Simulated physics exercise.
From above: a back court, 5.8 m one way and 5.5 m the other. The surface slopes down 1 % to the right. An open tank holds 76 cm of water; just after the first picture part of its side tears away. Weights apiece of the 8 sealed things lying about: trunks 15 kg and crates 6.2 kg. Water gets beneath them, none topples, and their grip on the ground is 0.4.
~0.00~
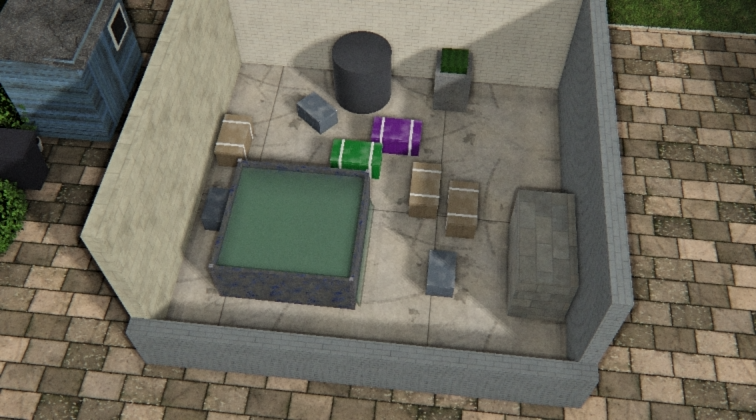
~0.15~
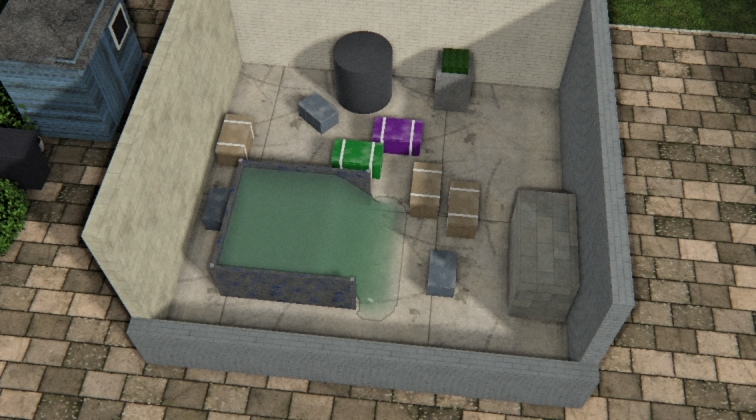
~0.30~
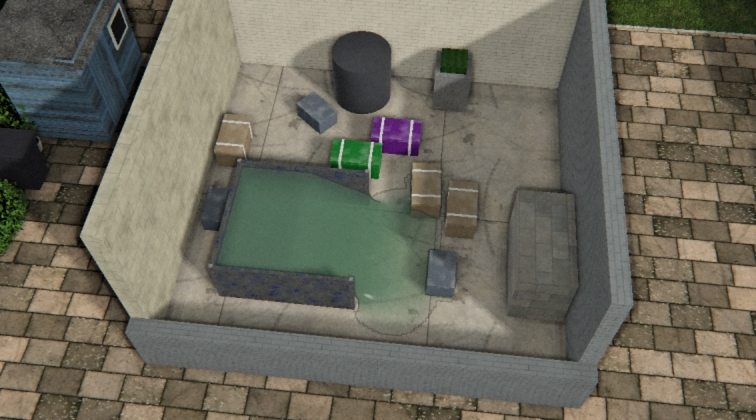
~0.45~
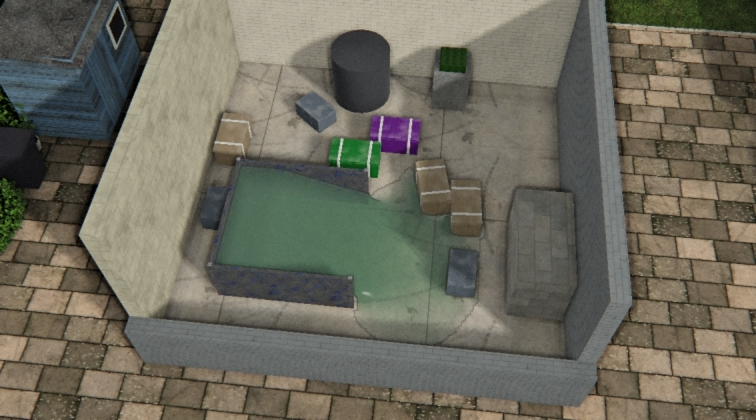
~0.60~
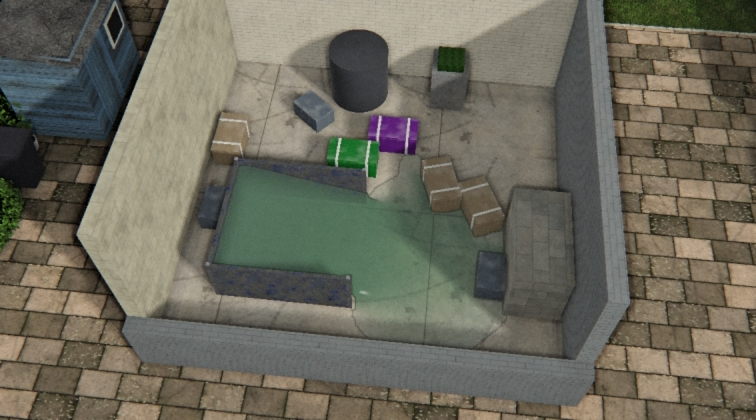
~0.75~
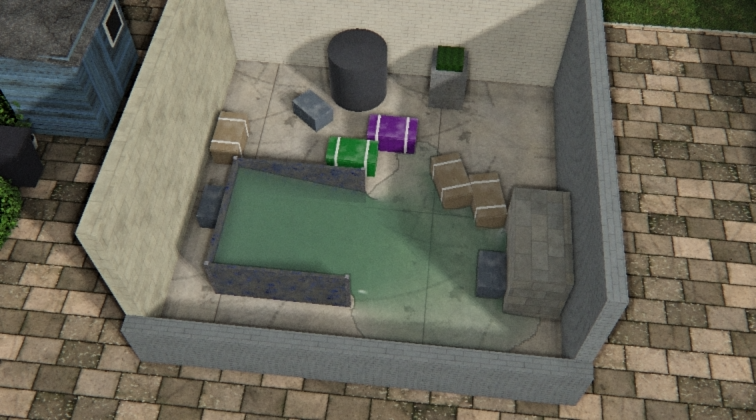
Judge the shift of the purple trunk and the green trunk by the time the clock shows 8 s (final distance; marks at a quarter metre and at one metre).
Purple trunk travels far; green trunk slides a little.
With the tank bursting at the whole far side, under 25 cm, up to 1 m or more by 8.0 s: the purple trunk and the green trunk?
In that case the purple trunk travels far, the green trunk ends far away.
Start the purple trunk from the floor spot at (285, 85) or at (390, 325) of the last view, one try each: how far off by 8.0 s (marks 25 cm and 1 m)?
In that order: It is nudged along; it gets carried off.
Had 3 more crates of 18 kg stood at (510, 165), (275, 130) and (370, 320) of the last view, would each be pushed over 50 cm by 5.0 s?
In that order: Past it, less, more.
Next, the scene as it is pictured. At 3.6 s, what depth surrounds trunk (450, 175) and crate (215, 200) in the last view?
About 30 and 0 cm.
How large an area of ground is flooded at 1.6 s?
About 16 m2.
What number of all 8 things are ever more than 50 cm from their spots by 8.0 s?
8 of them.
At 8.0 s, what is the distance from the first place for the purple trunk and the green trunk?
Roughly 200 and 40 cm.
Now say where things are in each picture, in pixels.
In the first frame, the purple trunk at (397, 129), on the bottom; the green trunk at (356, 152), on the bottom; water covers 3.5 m2; 0 of 8 have shifted.
In the second frame, the purple trunk at (398, 129), on the bottom; the green trunk at (357, 152), on the bottom; water covers 4.7 m2; 0 of 8 have shifted.
In the third frame, the purple trunk at (396, 129), on the bottom; the green trunk at (356, 152) rests on the ground; water covers 6.0 m2; 0 of 8 have shifted.
In the fourth frame, the purple trunk at (395, 128) rests on the ground; the green trunk at (355, 150), on the bottom; 7.4 m2 under water; 3 of 8 have shifted.
In the fifth frame, the purple trunk at (393, 127), on the bottom; the green trunk at (353, 150), on the bottom; 9.4 m2 under water; 3 of 8 have shifted.
In the sixth frame, the purple trunk at (392, 127), on the bottom; the green trunk at (352, 149), on the bottom; water covers 10.7 m2; 3 of 8 have shifted.
After 1.6 s the purple trunk is near (392, 127), 0.0 m from its start, aground; the green trunk is near (352, 149), 0.0 m from its start, aground; 2 afloat.
After 3.6 s the purple trunk is near (392, 127), 0.0 m from its start, aground; the green trunk is near (352, 149), 0.0 m from its start, aground; 3 afloat.
After 5.6 s the purple trunk is near (292, 131), 1.7 m from its start, afloat; the green trunk is near (338, 167), 0.4 m from its start, aground; 5 afloat.
After 8.0 s the purple trunk is near (277, 153), 1.9 m from its start, afloat; the green trunk is near (332, 163), 0.4 m from its start, afloat; 8 afloat.
